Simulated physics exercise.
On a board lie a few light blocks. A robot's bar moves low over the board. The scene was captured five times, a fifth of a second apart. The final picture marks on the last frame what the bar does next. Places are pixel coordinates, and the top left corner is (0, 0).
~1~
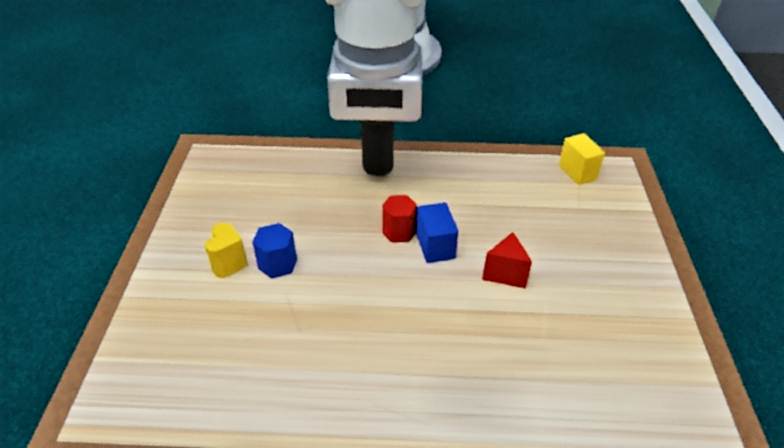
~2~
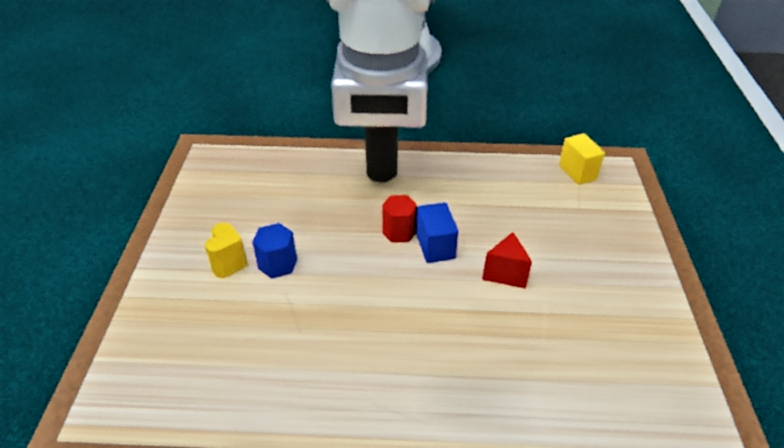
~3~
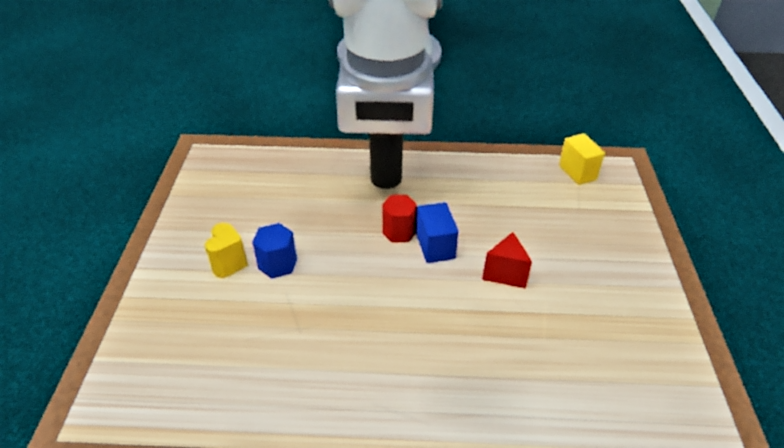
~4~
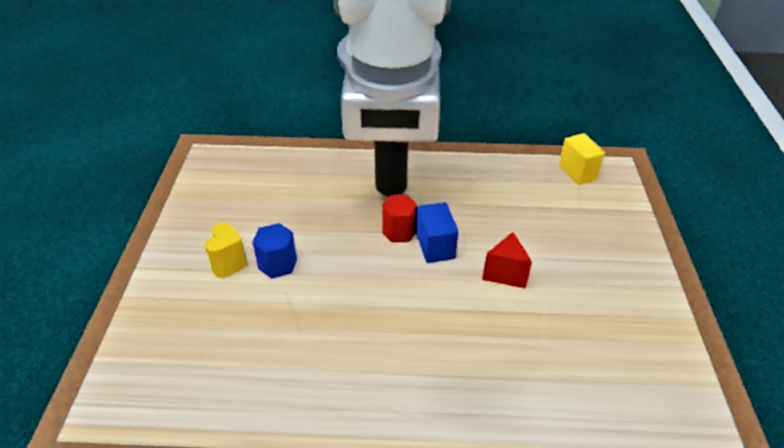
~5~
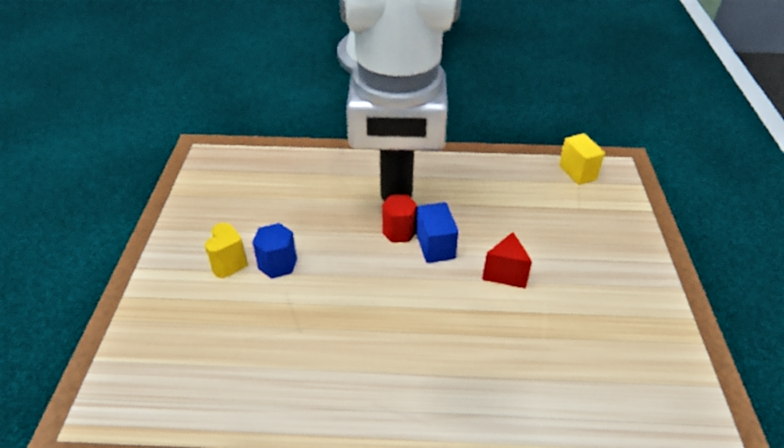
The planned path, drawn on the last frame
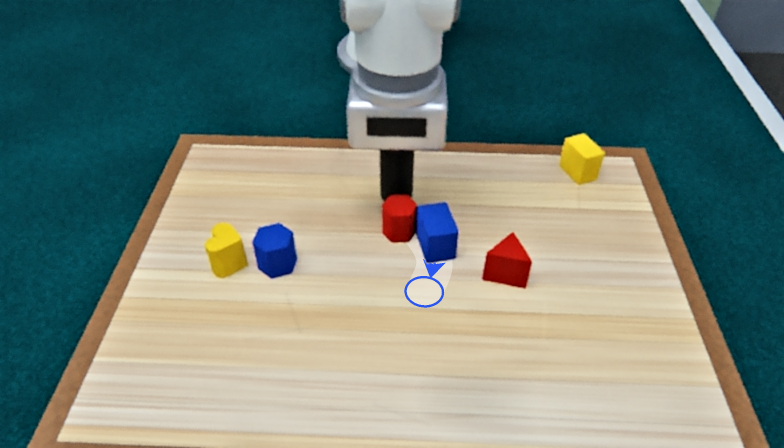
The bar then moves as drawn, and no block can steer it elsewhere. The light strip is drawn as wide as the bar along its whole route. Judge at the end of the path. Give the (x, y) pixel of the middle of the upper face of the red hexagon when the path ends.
I predict (389, 255).
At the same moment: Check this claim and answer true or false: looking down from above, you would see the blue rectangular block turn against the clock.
That is true.
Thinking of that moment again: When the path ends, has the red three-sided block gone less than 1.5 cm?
In short: Yes.
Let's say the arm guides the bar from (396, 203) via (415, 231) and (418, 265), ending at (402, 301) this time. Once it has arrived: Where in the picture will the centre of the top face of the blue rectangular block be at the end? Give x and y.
I expect it at (462, 243).
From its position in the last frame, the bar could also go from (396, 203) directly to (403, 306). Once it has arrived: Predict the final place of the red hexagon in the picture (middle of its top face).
I'd place it at (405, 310), taking the centre of its top.
Drawn move, from (396, 203) through (415, 229) and (434, 258) to (424, 291).
On the path given first. One third of the way, bar at (417, 221); red hexagon at (401, 225), turned 45° clockwise; blue rectangular block at (447, 226).
Two thirds of the way, bar at (435, 250); red hexagon at (403, 242); blue rectangular block at (475, 247), turned 45° anticlockwise; red three-sided block at (518, 251), turned 15° anticlockwise.
At the end, bar at (425, 282); red hexagon at (389, 255), turned 200° clockwise; blue rectangular block at (477, 254), turned 65° anticlockwise; red three-sided block at (520, 251), turned 25° anticlockwise.
